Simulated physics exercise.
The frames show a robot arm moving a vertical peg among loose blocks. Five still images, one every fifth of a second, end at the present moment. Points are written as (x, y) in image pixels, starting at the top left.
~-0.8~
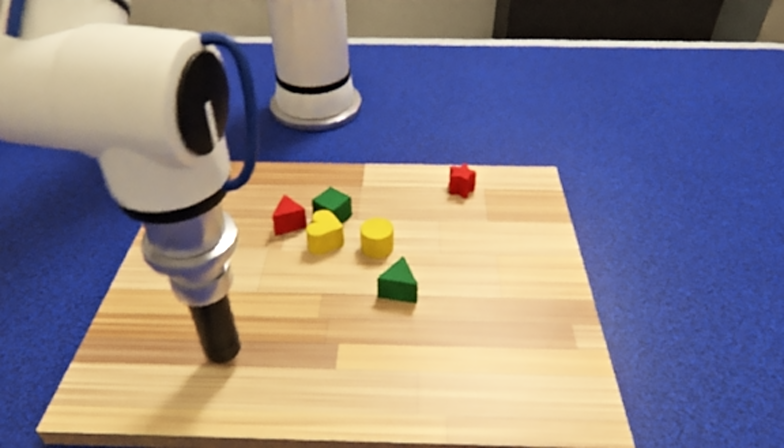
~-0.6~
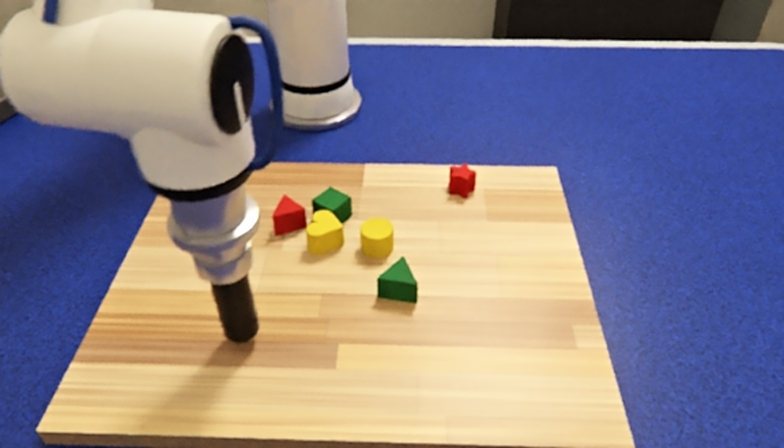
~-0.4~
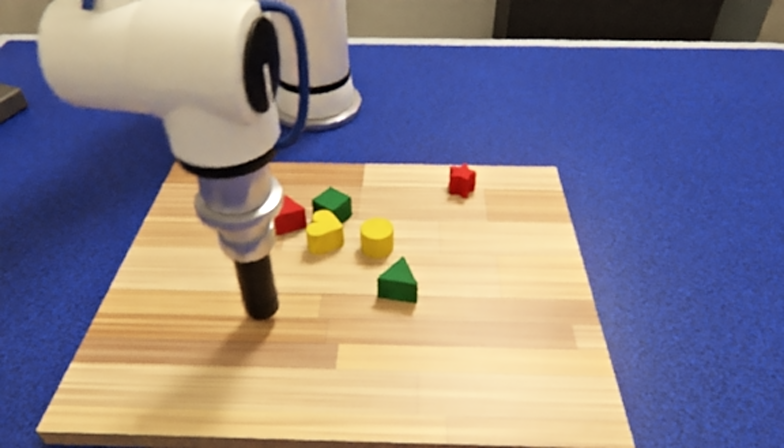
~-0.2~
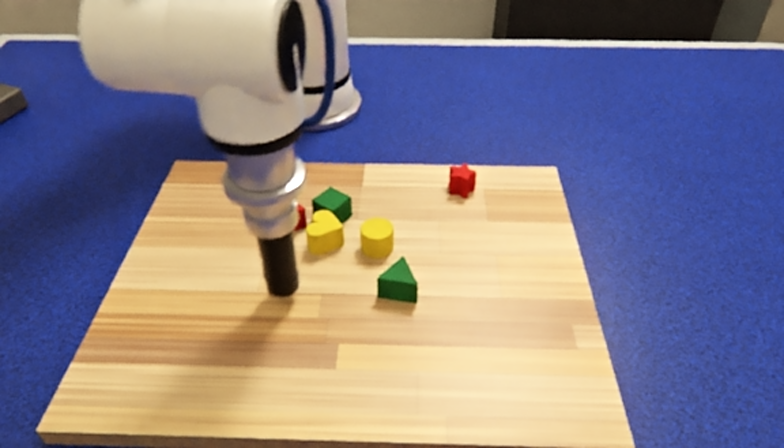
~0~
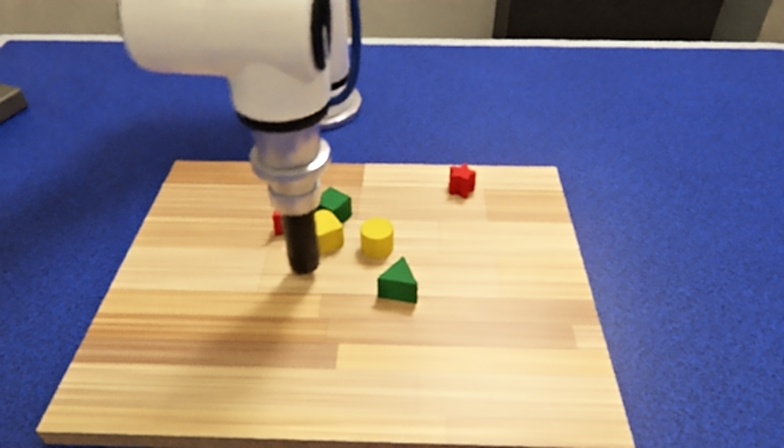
On a wooden board over blue cloth, a white robot arm moves its black peg diagonally up and right toward colourful blocks.
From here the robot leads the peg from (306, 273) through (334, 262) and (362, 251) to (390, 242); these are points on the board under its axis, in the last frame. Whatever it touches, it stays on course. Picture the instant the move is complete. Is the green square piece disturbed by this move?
From what I can tell, it will keep its place.
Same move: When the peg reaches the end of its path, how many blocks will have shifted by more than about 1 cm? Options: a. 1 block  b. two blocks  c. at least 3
It's a.
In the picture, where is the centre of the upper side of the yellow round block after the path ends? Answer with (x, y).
It ends at (419, 215).
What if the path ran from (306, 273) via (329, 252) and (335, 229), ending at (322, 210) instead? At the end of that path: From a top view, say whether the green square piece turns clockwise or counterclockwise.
Direction: Anticlockwise.
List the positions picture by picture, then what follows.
In the first frame, peg tip (223, 350); block tops, green square piece (331, 198); yellow round block (377, 228).
In the second frame, peg (242, 330); blocks unchanged.
In the third frame, peg (262, 309); blocks unchanged.
In the fourth frame, peg (283, 287); blocks unchanged.
In the fifth frame, peg (305, 264); green square piece (331, 198); yellow round block (377, 228).
The first path, step by step. One third of the way, peg (334, 252); nothing pushed yet.
Two thirds of the way, peg (363, 242); yellow round block (392, 223).
At the end, peg (390, 233); green square piece in place; yellow round block (419, 215).
